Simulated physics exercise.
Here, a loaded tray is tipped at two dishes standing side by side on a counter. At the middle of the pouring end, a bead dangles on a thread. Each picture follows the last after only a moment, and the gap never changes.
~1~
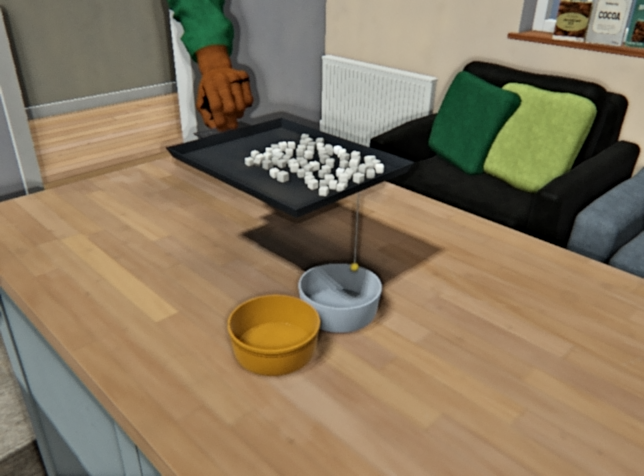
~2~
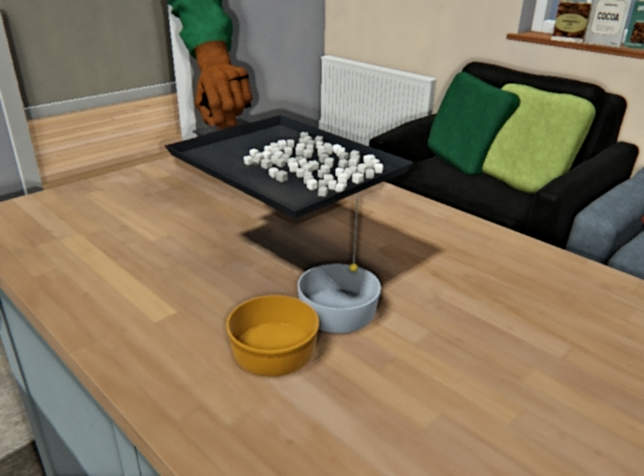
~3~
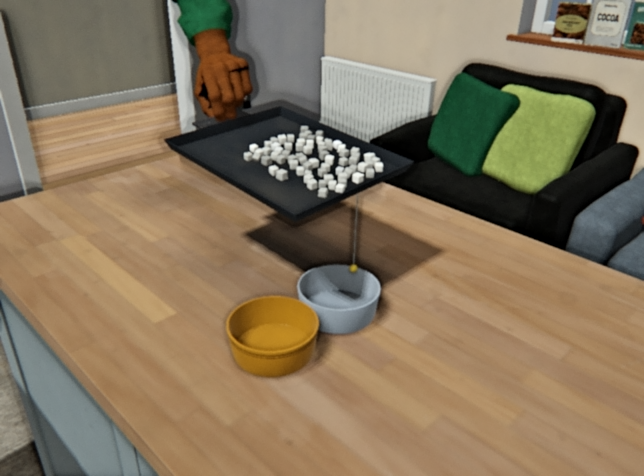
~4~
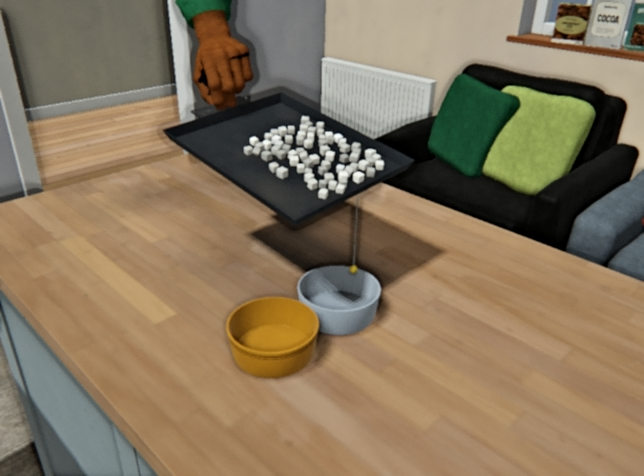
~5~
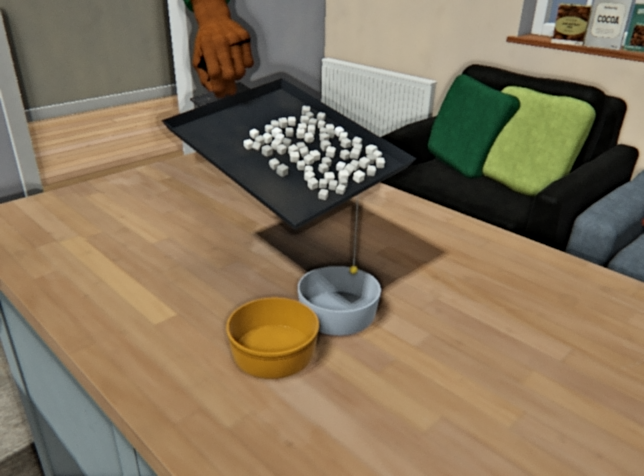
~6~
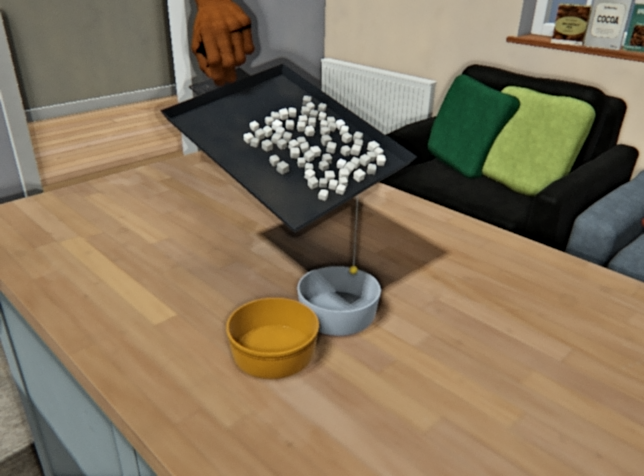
In the video, a brown-gloved hand in a green sleeve is behind a dark tray of white cubes above an orange bowl and a grey bowl; the tray's far side rises steadily, slanting it toward the viewer while the cubes stay clustered.
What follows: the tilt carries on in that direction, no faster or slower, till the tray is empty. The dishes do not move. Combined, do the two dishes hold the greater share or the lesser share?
Majority caught.
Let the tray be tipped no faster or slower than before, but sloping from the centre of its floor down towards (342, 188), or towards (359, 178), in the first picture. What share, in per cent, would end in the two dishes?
Near 30 % and, after that, 10 %.
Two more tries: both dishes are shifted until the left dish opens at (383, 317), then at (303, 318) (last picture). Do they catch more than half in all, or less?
The first try: Not half. The second: Over half.
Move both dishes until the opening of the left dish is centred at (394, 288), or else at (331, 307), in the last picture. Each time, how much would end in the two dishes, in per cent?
About 0 per cent, then about 60 per cent.
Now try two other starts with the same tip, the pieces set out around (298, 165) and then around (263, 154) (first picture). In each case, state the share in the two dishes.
Around 80 percent the first time and around 50 percent the second time.
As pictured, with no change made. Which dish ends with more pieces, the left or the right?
It turns out to be the left-positioned one.
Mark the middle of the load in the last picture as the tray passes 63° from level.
The load is centred near (321, 211).
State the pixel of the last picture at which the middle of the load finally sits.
(283, 345).
Soon after the last picture, tray tipped steeply; most on the tray; about a quarter in the air.
A little later, tray tipped past a quarter turn; about half in the left dish; about a quarter in the right dish; about a quarter outside both; a small part in the air.
Later still, tray tipped past a quarter turn; about half in the left dish; about a quarter in the right dish; about a quarter outside both.
At rest, tray tipped past a quarter turn; about half in the left dish; about a quarter in the right dish; about a quarter outside both.
